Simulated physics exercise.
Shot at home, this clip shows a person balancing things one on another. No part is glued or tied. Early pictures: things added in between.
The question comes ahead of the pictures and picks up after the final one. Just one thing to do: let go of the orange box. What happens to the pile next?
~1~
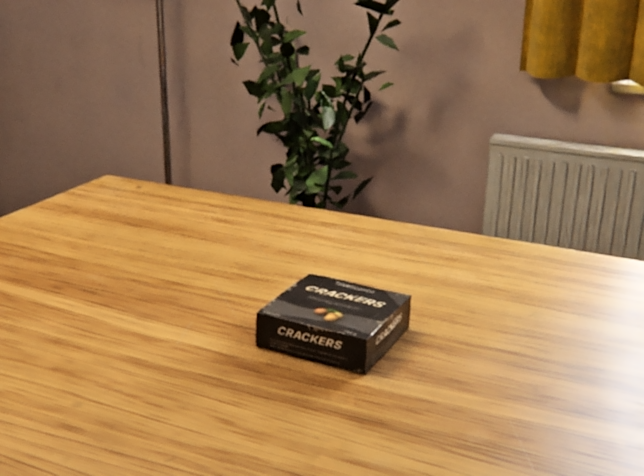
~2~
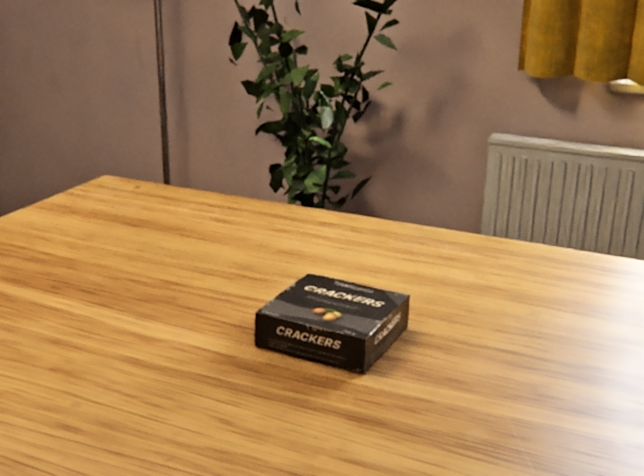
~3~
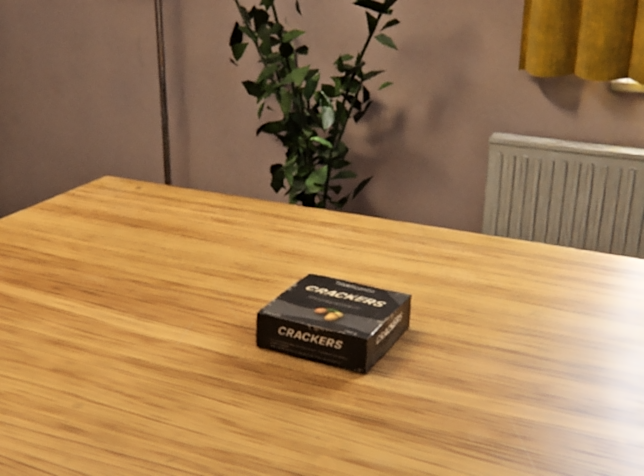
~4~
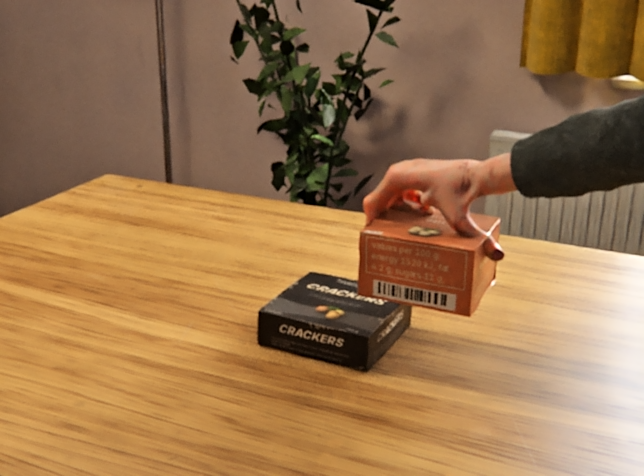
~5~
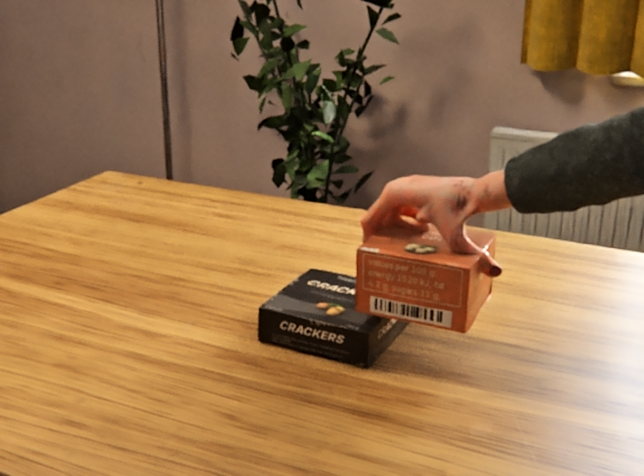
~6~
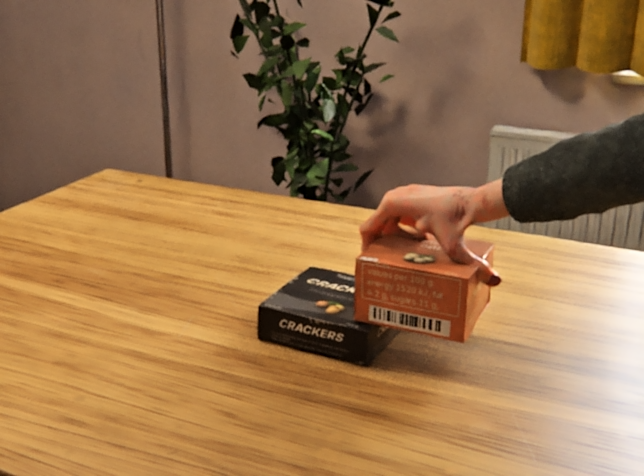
The pile tumbles down.
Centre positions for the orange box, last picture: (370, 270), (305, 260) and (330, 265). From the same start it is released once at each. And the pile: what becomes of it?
Lab note - try 1: No collapse; try 2: No collapse; try 3: No collapse.
Then, 0.20 s on from there, orange box turned 22° from how it was put near (435, 297).
Then, 0.40 s on from there, orange box turned 29° from how it was put near (434, 298).
In the end, left askew, orange box; black packet unmoved. At the end, from the last picture's camera, orange box near (434, 298). The pile comes apart.
